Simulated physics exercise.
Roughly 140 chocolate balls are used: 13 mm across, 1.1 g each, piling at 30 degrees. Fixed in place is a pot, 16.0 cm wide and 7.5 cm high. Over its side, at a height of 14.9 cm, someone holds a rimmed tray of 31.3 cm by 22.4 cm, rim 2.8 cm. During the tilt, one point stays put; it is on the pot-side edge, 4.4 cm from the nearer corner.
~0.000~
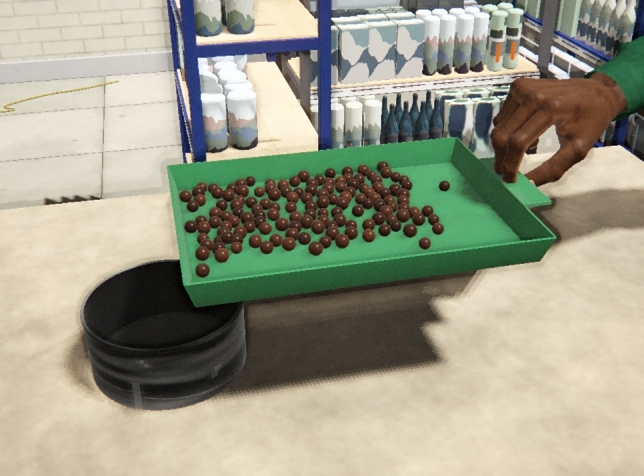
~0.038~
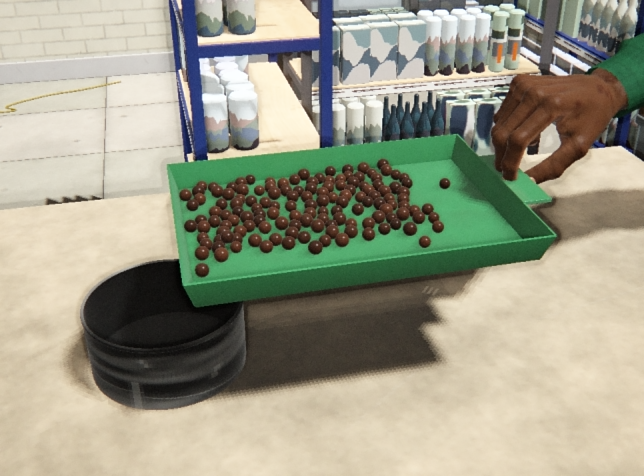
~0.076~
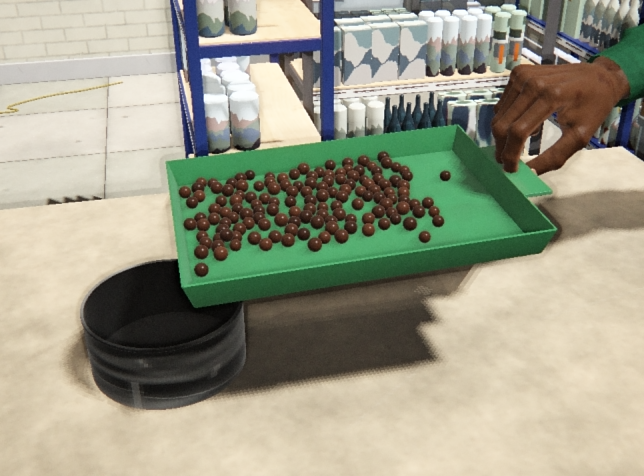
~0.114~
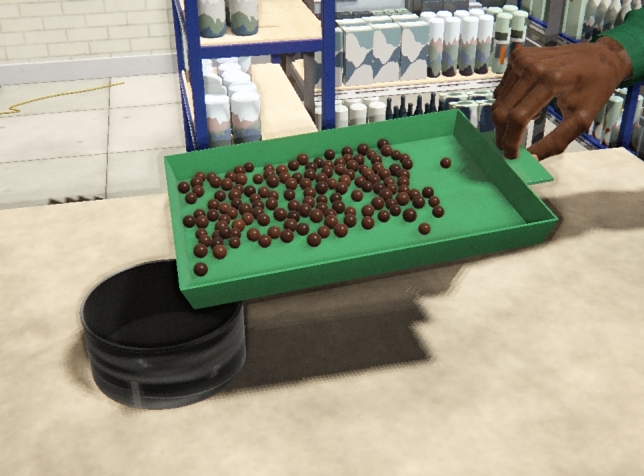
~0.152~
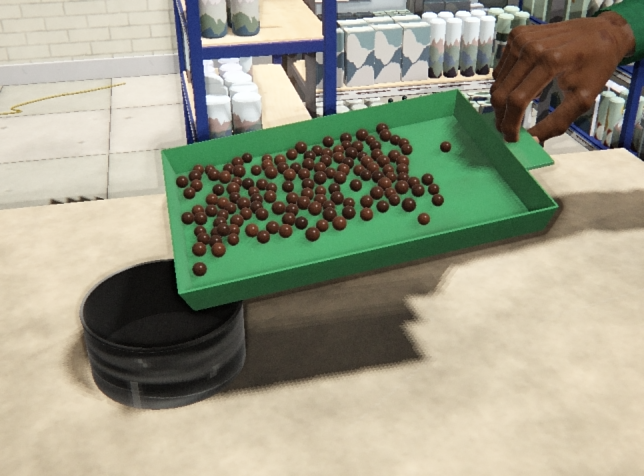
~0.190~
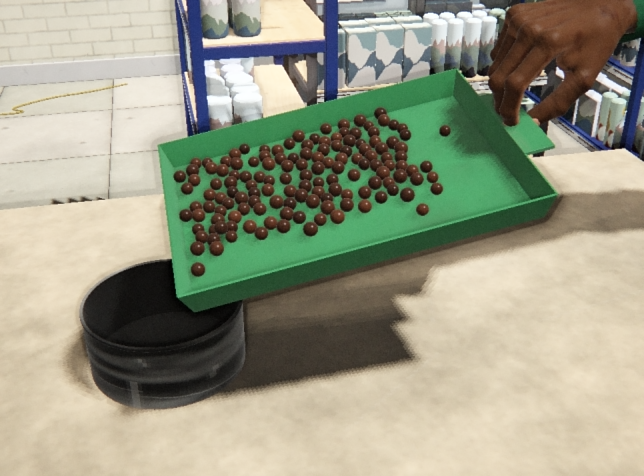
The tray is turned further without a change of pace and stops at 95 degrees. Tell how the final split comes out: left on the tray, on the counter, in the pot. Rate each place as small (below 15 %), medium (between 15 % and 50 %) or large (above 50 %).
Left on the tray - small; counter - large; pot - small.
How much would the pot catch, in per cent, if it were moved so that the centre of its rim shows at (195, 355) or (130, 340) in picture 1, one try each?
That gives roughly 75 per cent and then 20 per cent.
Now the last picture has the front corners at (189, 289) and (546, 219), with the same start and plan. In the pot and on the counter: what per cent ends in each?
Pot: 0, counter: 100.
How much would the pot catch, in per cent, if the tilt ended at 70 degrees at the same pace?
That comes out at some 0 per cent.
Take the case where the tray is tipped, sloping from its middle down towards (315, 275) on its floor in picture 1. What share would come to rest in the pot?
I'd estimate about 0 %.
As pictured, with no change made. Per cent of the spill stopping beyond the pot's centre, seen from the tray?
Near 70 in a hundred.
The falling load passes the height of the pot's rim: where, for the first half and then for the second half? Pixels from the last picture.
I'd mark about (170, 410) for the first half, then (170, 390) for the second.
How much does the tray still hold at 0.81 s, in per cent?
It's roughly 70 percent.
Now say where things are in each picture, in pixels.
In the first picture, tray tilt 0 degrees, front corners at (193, 279) and (544, 234); middle of the pieces at (311, 207); pot at (163, 301).
In the second picture, tray tilt 1 degrees, front corners at (193, 279) and (544, 232); middle of the pieces at (311, 206).
In the third picture, tray tilt 3 degrees, front corners at (191, 280) and (545, 226); middle of the pieces at (310, 201).
In the fourth picture, tray tilt 6 degrees, front corners at (190, 282) and (545, 216), lowest corner left front; middle of the pieces at (310, 194).
In the fifth picture, tray tilt 10 degrees, front corners at (188, 285) and (545, 203), lowest corner left front; middle of the pieces at (308, 185).
In the sixth picture, tray tilt 14 degrees, front corners at (186, 288) and (545, 191), lowest corner left front; middle of the pieces at (306, 176); pot at (162, 300). The tray's pace is about 105 degrees a second.
Then, at 0.56 s, tilt 53 degrees; the tray holds 100 %, the pot 0 %.
Then, at 0.81 s, tilt 80 degrees; the tray holds 70 %, the pot 0 %.
Then, at 1.16 s, tilt 95 degrees; the tray holds 5 %, the pot 0 %.
In the end, at 2.0 s, tray 0 %, counter 100 %, pot 0 %.
